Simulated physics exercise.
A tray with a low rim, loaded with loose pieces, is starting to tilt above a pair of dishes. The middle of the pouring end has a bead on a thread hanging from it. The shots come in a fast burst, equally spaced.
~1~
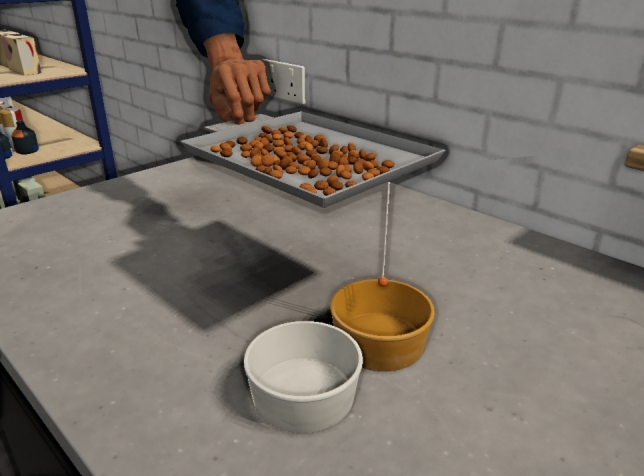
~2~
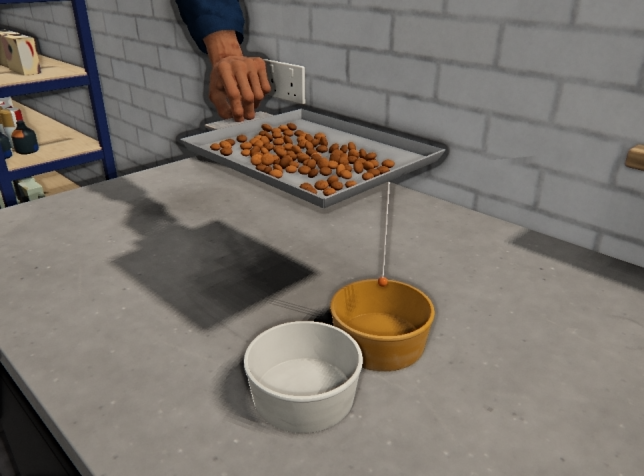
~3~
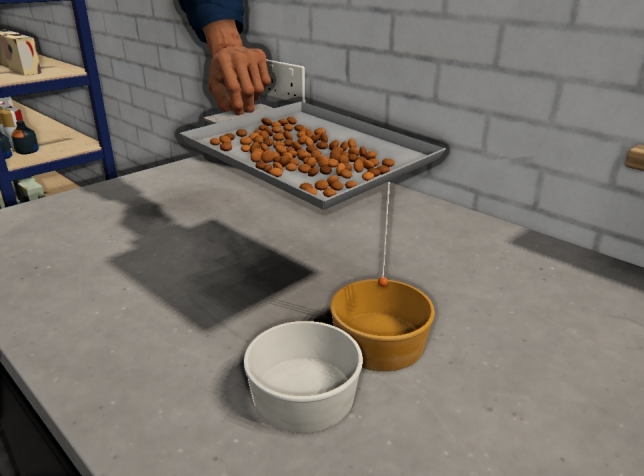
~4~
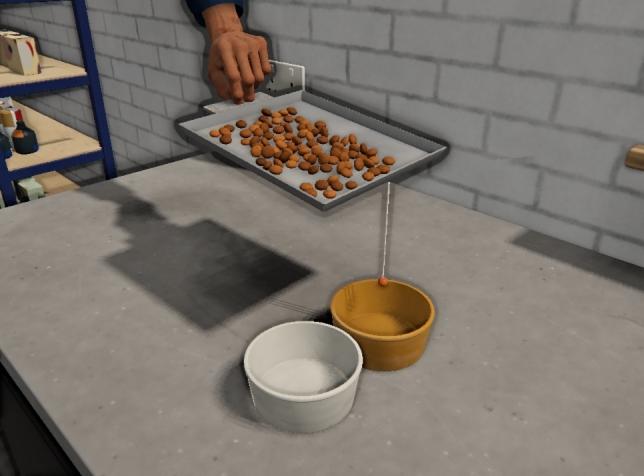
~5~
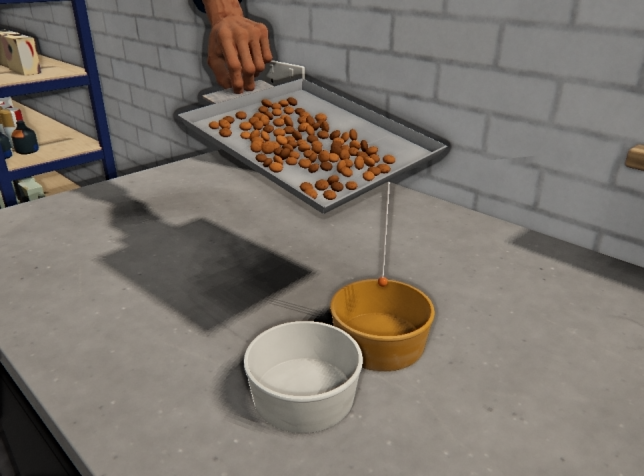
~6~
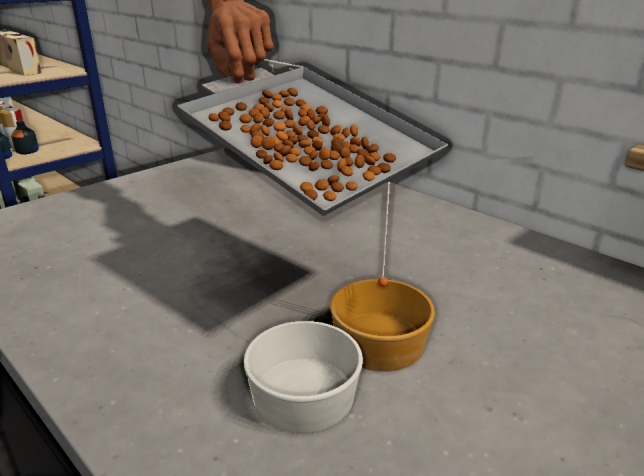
A hand slowly tilting a grey tray of small brown pieces, its back end rising above a white dish and an orange one.
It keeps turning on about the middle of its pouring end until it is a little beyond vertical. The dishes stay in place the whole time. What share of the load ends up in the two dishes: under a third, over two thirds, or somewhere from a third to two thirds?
Over two thirds.
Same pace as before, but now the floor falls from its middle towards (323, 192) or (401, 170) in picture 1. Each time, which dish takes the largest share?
One after the other: The leftmost dish, the rightmost dish.
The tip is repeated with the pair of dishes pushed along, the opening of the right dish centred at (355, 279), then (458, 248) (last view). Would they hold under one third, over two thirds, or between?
Taking the tries in order: Less than a third and less than a third.
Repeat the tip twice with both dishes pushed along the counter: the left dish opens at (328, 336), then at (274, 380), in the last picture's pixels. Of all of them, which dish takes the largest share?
First try: The dish on the left-hand side; second try: The dish on the right-hand side.
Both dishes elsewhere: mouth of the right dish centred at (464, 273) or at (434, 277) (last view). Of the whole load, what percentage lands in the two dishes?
First 30 per cent, second 60 per cent.
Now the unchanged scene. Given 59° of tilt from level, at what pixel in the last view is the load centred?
Roughly (342, 188).
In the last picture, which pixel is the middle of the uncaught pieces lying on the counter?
Near (391, 393).
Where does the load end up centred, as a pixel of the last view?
About (348, 365).
Just after the last frame, tray tipped steeply; the larger part on the tray; just a few in the right dish; about a tenth in the air.
A moment on, tray tipped right over; about a tenth on the tray; roughly a third in the left dish; roughly a third in the right dish; about a tenth outside both; about a tenth in the air.
Further on, tray tipped past a quarter turn; roughly half in the left dish; roughly a third in the right dish; about a tenth outside both.
When it is over, tray tipped past a quarter turn; roughly half in the left dish; roughly a third in the right dish; about a tenth outside both.
